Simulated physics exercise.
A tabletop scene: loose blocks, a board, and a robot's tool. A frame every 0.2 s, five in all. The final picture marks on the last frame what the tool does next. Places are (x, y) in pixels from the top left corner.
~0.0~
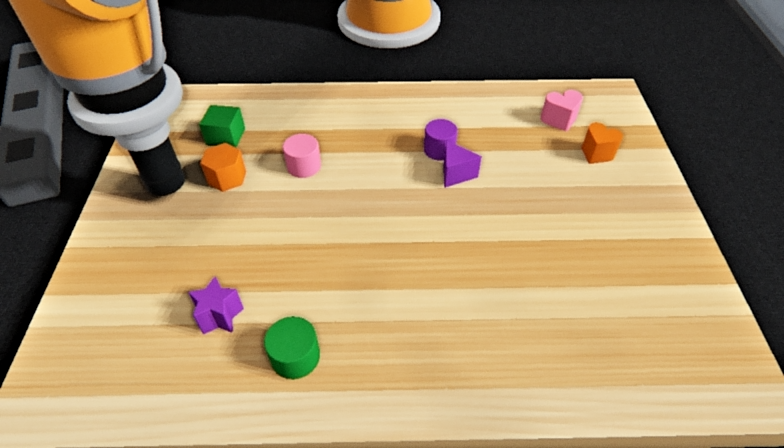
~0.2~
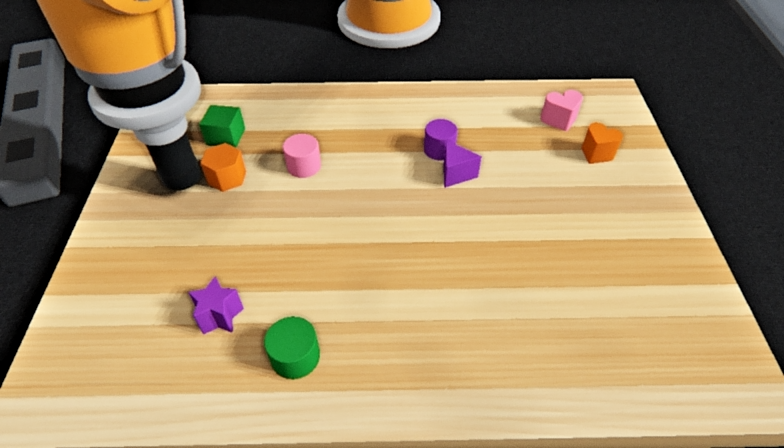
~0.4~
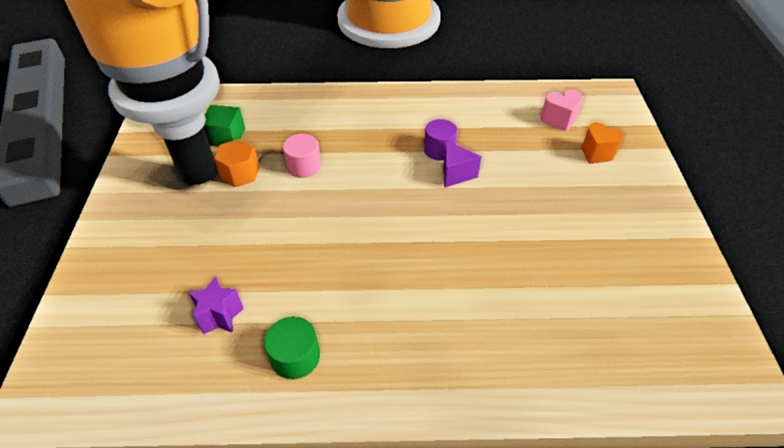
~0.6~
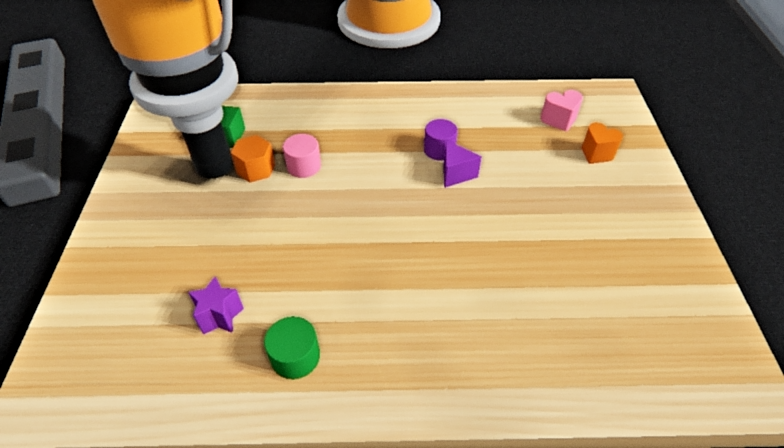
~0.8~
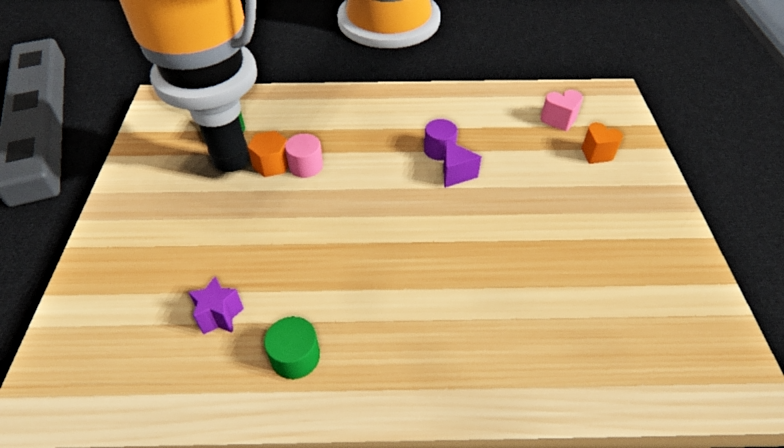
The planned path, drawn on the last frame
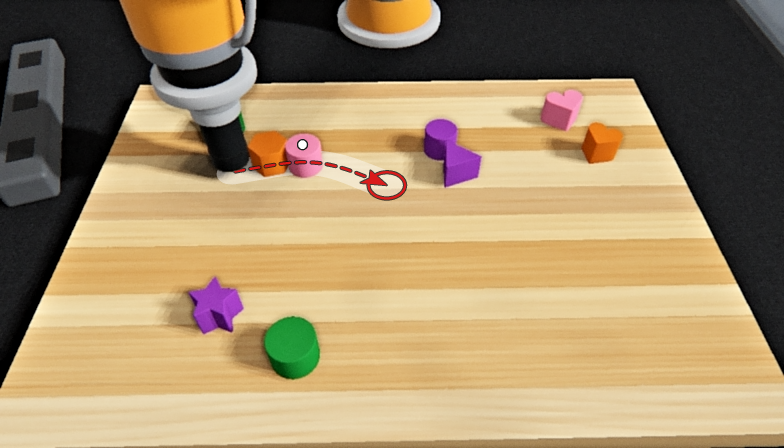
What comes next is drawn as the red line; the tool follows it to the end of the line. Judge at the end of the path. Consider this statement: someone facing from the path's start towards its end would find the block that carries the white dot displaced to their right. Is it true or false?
False
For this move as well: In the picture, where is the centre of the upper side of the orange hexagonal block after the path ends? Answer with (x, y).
So, by the moment the path ends, you'll find the top centre of the orange hexagonal block at (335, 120).
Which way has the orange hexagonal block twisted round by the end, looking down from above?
Rotates counter-clockwise.
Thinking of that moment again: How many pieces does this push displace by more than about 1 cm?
The push moves two blocks more than 1 cm.
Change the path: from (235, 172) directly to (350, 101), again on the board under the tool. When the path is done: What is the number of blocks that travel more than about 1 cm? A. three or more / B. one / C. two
It's C.
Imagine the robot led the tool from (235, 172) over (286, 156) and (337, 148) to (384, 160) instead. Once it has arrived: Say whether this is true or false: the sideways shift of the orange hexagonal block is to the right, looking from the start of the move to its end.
That statement is not accurate.
The line goes from (235, 172) over (289, 163) and (340, 167) to (387, 185); the dot is on the pink round block.
On the path given first. One third of the way, tool (287, 152); orange hexagonal block (315, 126), turned 45° anticlockwise; pink round block (340, 141).
Two thirds of the way, tool (339, 157); orange hexagonal block (335, 120), turned 90° anticlockwise; pink round block (374, 143).
At the end, tool (387, 174); green square unmoved; orange hexagonal block (335, 120), turned 90° anticlockwise; pink round block (408, 144).
